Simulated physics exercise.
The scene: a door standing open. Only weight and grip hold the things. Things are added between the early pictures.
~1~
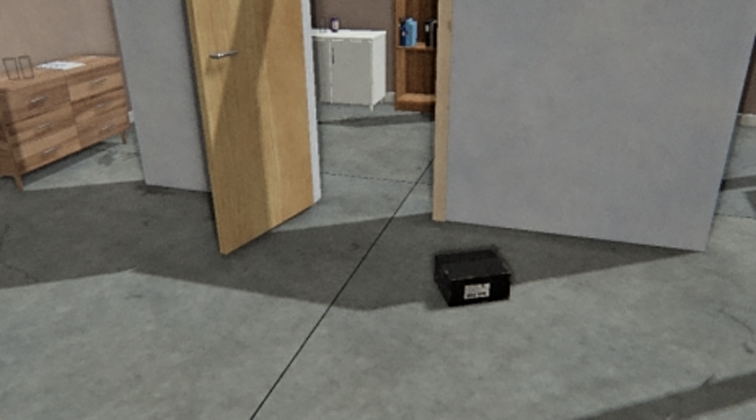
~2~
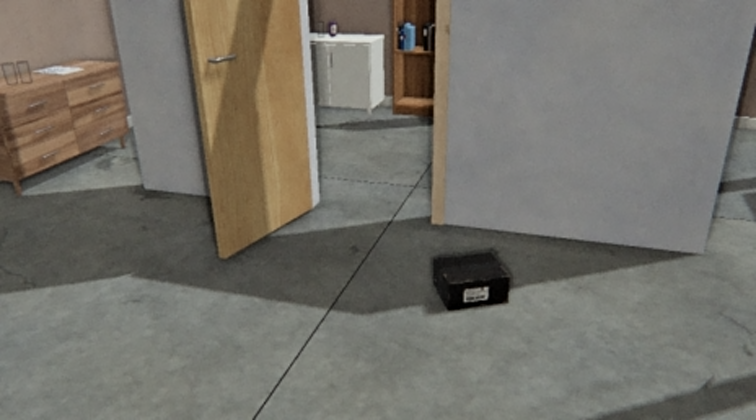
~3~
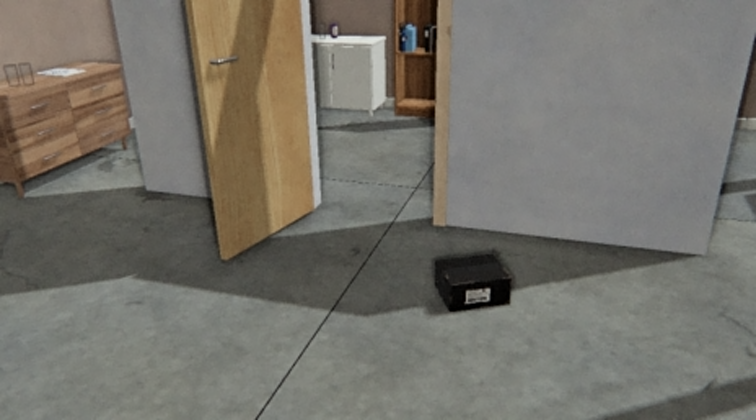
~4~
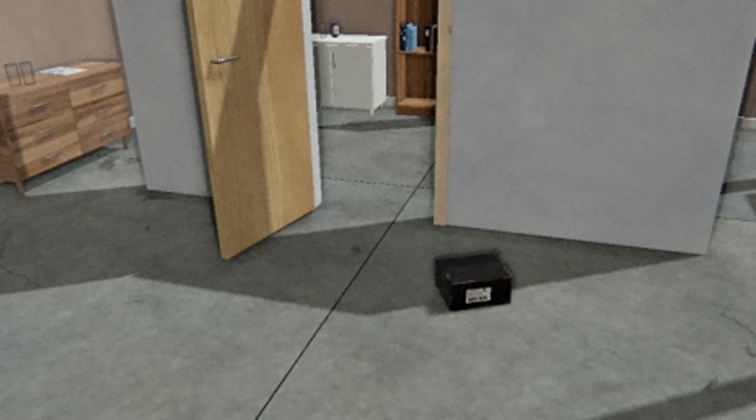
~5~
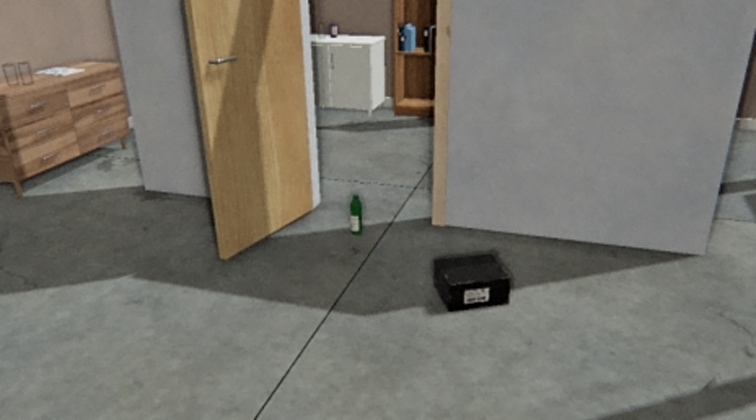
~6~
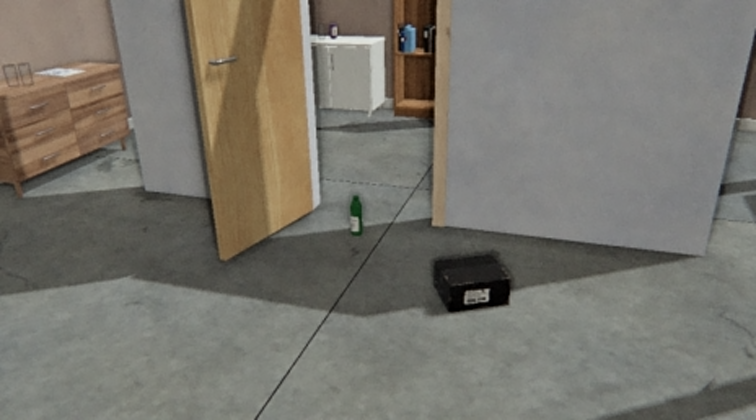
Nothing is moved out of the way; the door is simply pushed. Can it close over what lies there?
As it turns out, it shuts.
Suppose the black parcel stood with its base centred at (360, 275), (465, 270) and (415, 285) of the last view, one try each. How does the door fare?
In the first case it shuts; in the second case it closes; in the third case it reaches the frame.
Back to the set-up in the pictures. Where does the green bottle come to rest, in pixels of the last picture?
At about (398, 200).
Then, 0.70 s after the last picture, open by 73°.
Then, 1.30 s after the last picture, open by 27°; green bottle slid about its own width near (367, 212).
Then, 1.60 s after the last picture, open by 4°; green bottle slid well along near (386, 202).
Then, 2.00 s after the last picture, open by 0°; green bottle tipped 64° from how it was near (398, 196).
At rest, open by 0°; tipped over on the floor, green bottle; black parcel in place. Seen from the same camera at the end, green bottle near (398, 200).
